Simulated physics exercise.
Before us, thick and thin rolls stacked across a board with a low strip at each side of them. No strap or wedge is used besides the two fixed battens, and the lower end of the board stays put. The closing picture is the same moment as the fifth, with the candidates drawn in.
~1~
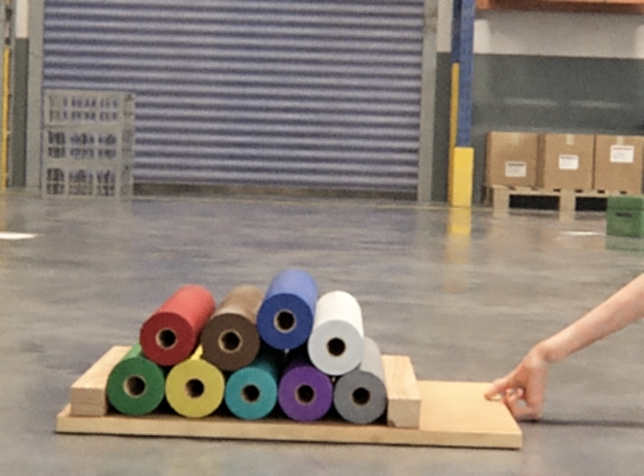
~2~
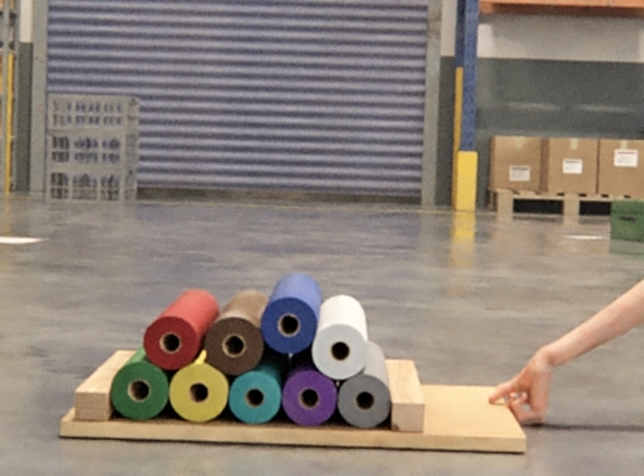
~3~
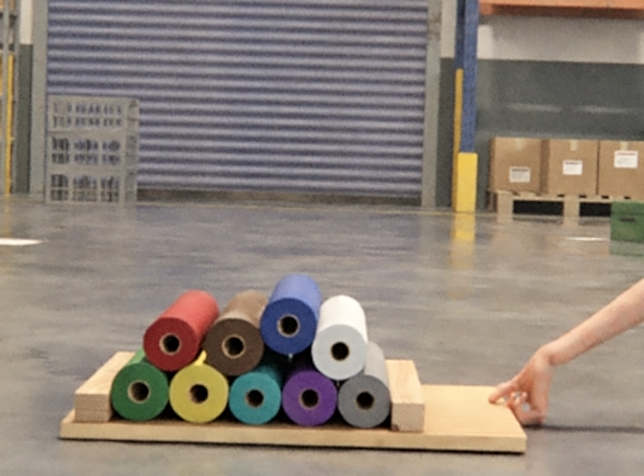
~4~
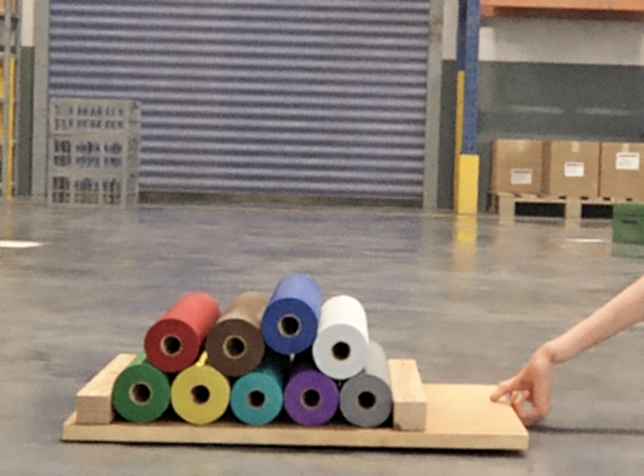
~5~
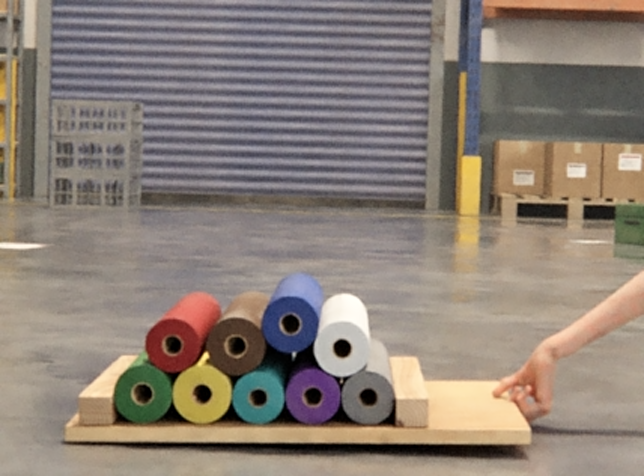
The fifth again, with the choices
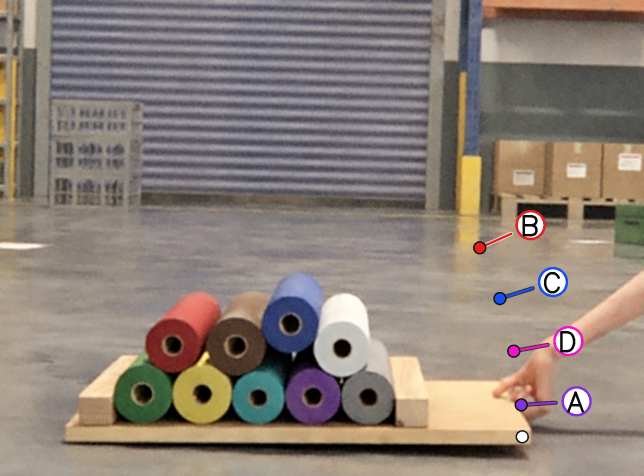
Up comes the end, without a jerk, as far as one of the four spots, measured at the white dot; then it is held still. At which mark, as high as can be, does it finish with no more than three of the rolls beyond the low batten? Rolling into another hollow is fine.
The highest mark that will do is B.
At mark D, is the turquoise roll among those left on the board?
Yes.
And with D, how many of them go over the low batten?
With D, none.
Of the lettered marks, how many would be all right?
Four of the four.
On the marked copy, A at (521, 405); B at (480, 247); C at (500, 298); D at (514, 351); the white dot at (522, 437).
Taking B. A third of the way, board at 16°.
Two thirds of the way, board at 26°.
When it is over, board at 26°, three over the low batten (brown, red, blue).
As for the rest, A none over the low batten; C none over the low batten; D none over the low batten.
